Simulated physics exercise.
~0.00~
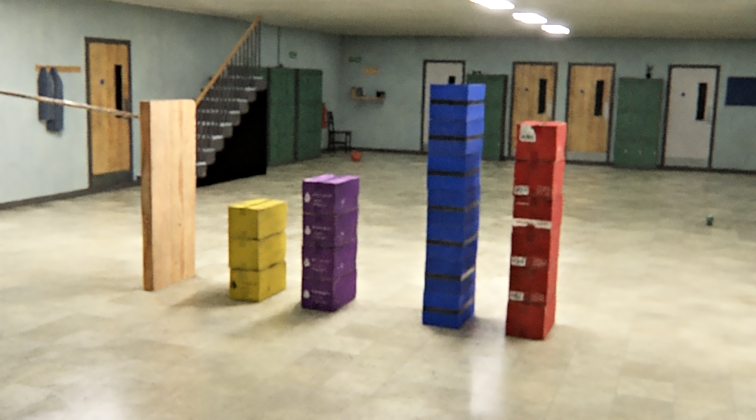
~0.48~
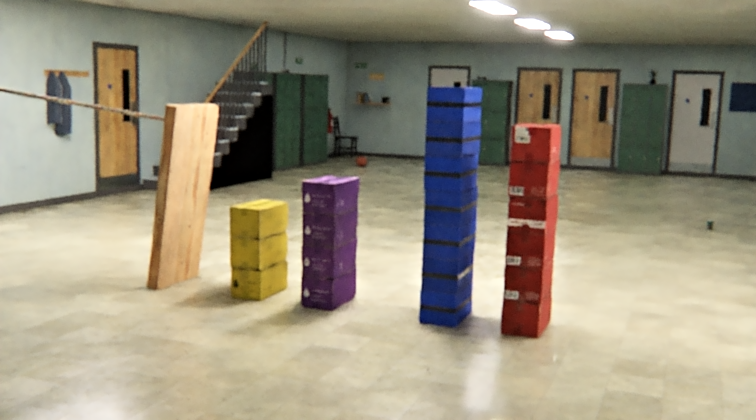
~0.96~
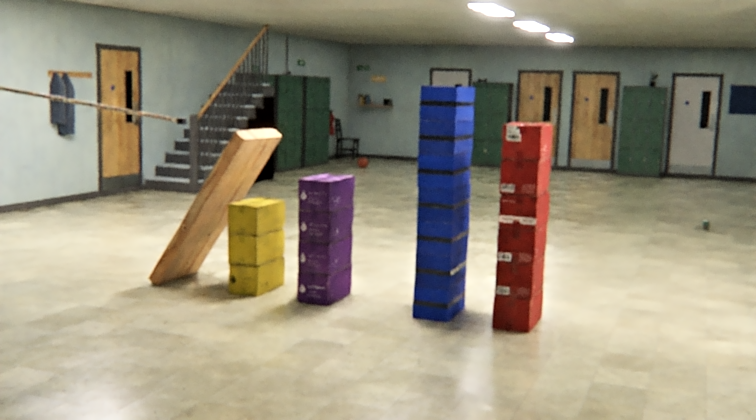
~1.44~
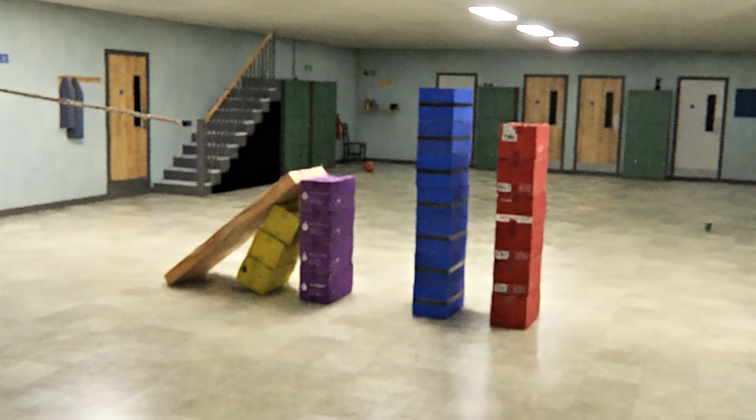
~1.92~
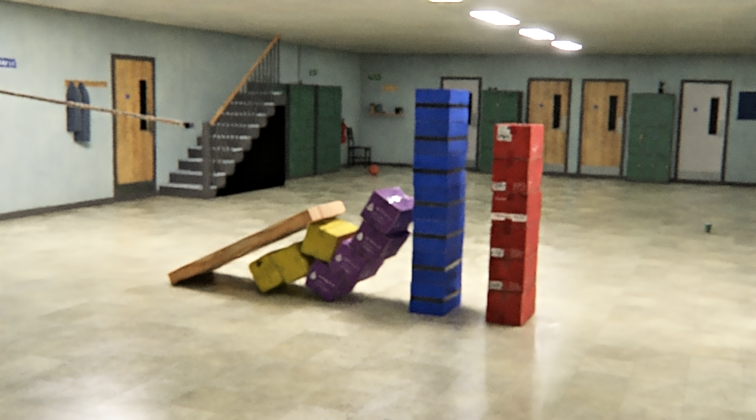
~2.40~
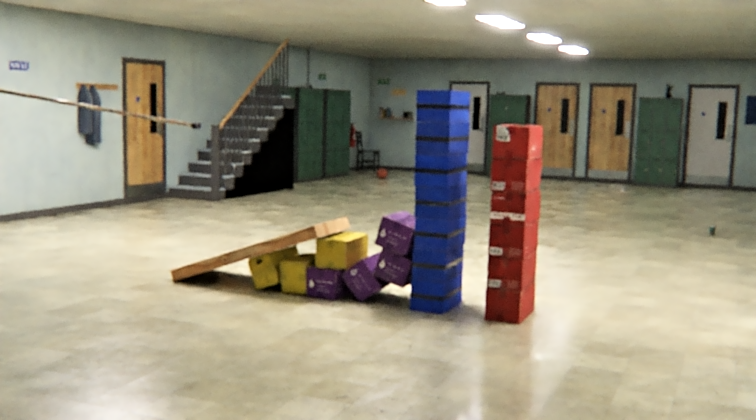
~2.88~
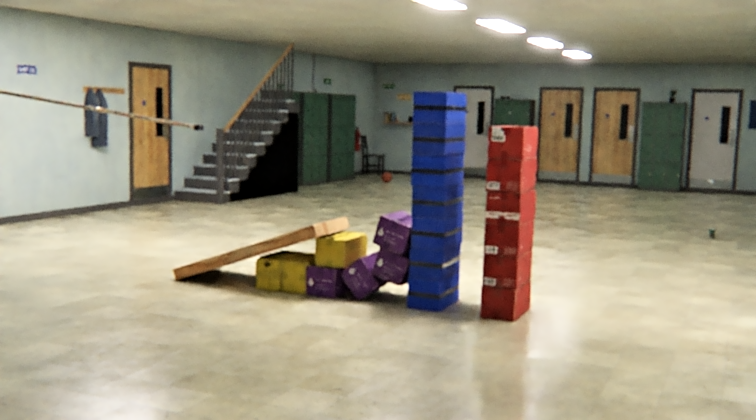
To begin with, a tall wooden board stands upright at the left of a row of stacked cartons, short yellow and purple piles first, then taller blue and red ones, while a long pole reaches in from the left. The board tips to the right and leans over onto the yellow pile. The yellow cartons tilt and push into the purple pile, which topples toward the blue one. Both short piles collapse into a heap, with the board sloping over the yellow cartons and purple ones resting against the blue pile. The blue and red piles remain standing.
